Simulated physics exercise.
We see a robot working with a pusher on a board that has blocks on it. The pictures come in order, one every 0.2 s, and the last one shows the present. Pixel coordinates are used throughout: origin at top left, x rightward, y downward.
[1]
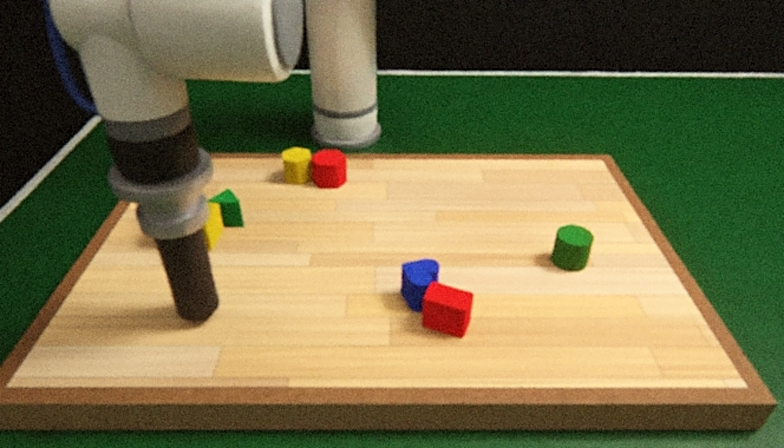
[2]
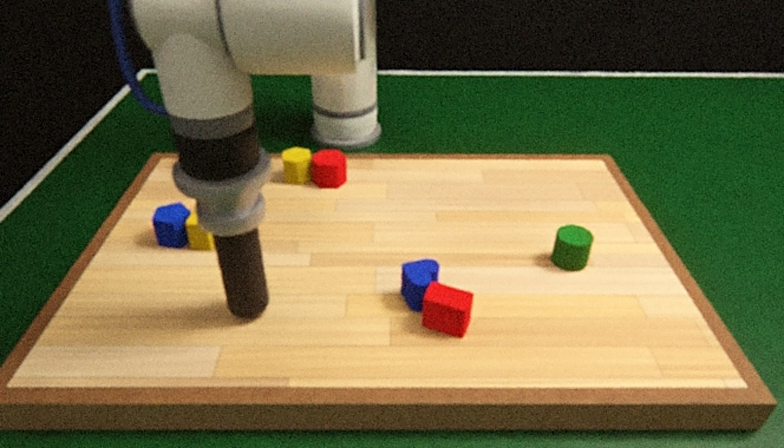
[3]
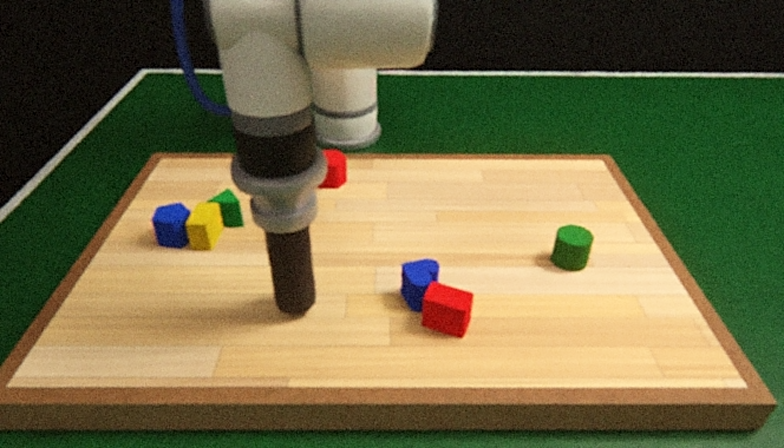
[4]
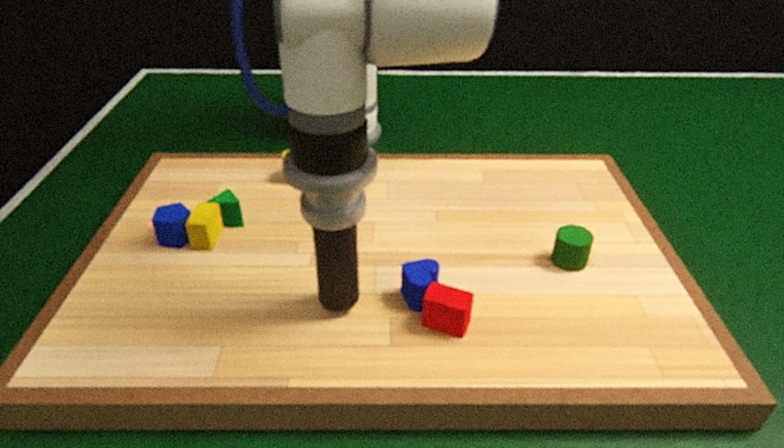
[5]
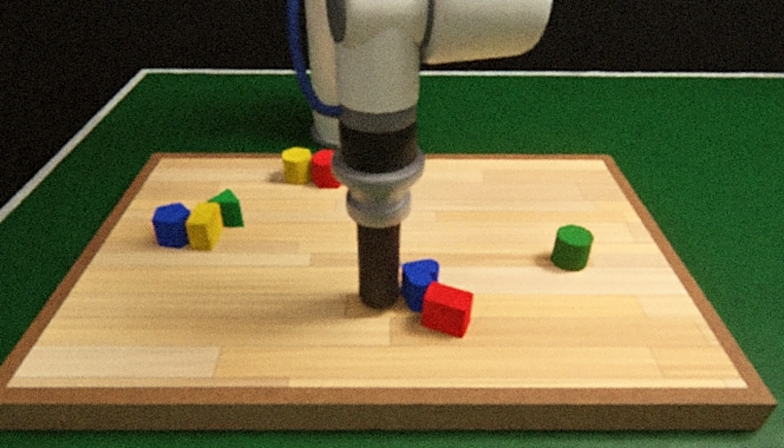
The robot arm moved its dark pusher steadily from left to right across the wooden board, stopping short of nothing it disturbed, while the blue and red blocks beside it and the others stayed still.
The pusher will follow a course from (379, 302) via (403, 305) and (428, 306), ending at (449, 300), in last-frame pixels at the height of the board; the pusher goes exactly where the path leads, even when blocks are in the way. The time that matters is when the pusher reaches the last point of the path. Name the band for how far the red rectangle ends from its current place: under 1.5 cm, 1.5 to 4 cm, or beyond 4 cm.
Distance: Between 1.5 and 4 cm.
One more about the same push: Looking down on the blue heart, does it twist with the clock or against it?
It spins anti-clockwise.
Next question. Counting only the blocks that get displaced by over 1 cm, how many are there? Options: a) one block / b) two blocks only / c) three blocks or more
Choice b: Two blocks only.
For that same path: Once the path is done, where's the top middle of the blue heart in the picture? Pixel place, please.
(477, 257)
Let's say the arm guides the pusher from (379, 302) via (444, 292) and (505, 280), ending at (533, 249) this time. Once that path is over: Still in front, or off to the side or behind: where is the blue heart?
The blue heart is left behind or beside.
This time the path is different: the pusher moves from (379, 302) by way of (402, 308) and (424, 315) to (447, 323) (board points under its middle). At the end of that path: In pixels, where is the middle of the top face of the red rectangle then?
Its top middle: (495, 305).
The first path, step by step. Halfway along, pusher at (417, 300); blue heart at (447, 266); red rectangle at (460, 297), turned 35° clockwise.
At the end, pusher at (450, 294); blue heart at (477, 257), turned 30° anticlockwise; red rectangle at (479, 300), turned 70° clockwise.
